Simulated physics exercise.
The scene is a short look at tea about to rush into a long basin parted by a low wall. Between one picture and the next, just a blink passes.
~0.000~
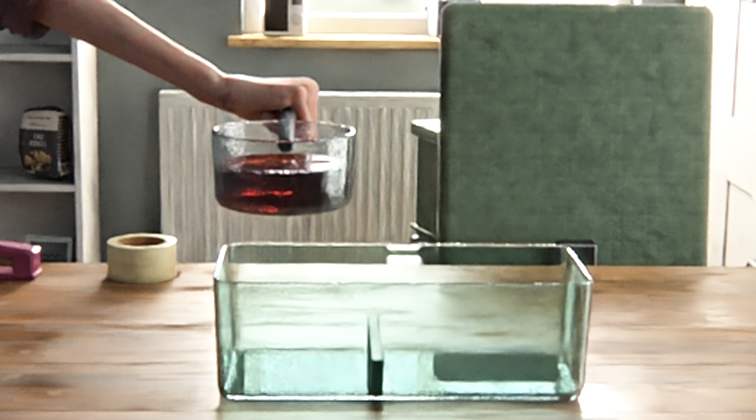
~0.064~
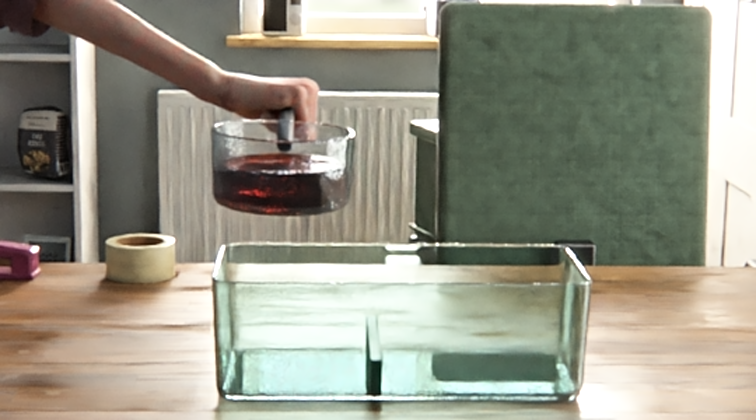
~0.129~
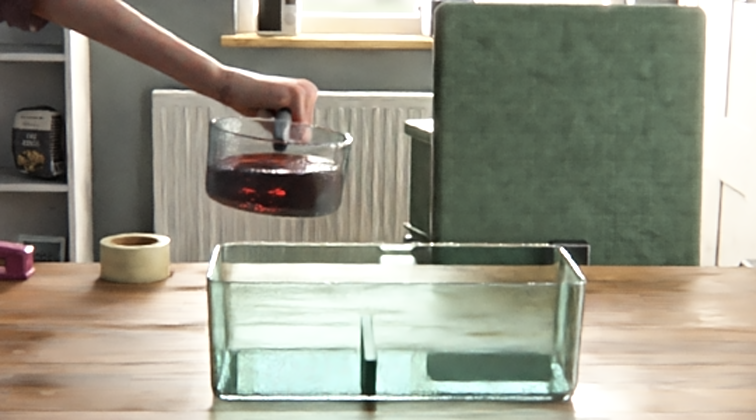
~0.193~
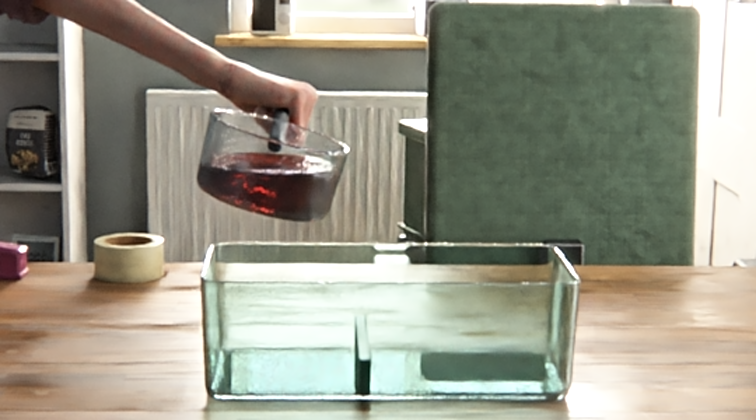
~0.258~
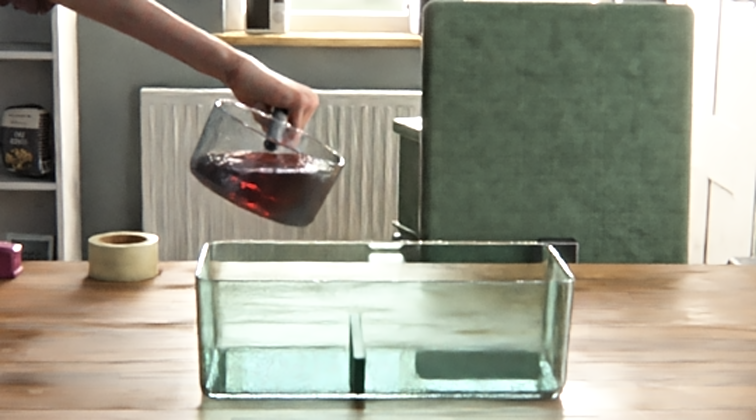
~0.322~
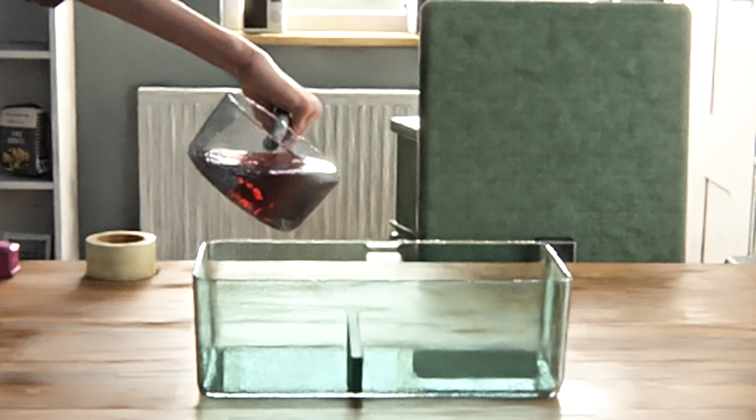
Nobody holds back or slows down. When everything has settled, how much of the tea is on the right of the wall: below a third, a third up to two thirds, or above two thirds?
Once it settles, the part right of the wall is a third to two thirds, I'd say.
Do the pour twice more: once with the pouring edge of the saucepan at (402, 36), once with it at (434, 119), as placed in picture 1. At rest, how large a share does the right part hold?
It works out to around 90 % and then around 90 %.
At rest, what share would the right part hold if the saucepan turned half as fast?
Around 75 per cent ends up there.
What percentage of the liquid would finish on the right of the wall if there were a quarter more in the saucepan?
Result: Around 65 per cent.
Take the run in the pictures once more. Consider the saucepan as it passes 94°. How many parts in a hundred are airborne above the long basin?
Airborne fraction: Approx. 20 %.
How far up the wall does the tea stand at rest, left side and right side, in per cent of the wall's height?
The left side sits at 20 per cent and the right side at 30.
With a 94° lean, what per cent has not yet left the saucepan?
About 30 % remains.
A moment on, the saucepan is tipped on its side and 31 per cent is still to pour, 9 is left of the wall and 39 right of it.
Next, the saucepan is tipped right over and 5 per cent is still to pour, 32 is left of the wall and 58 right of it.
Then the saucepan is tipped right over and 0 per cent is still to pour, 40 is left of the wall and 59 right of it.
Later the saucepan is tipped right over and 0 per cent is still to pour, 40 is left of the wall and 59 right of it.
In the end 40 per cent lies left of the wall, 59 right of it and 0 outside.
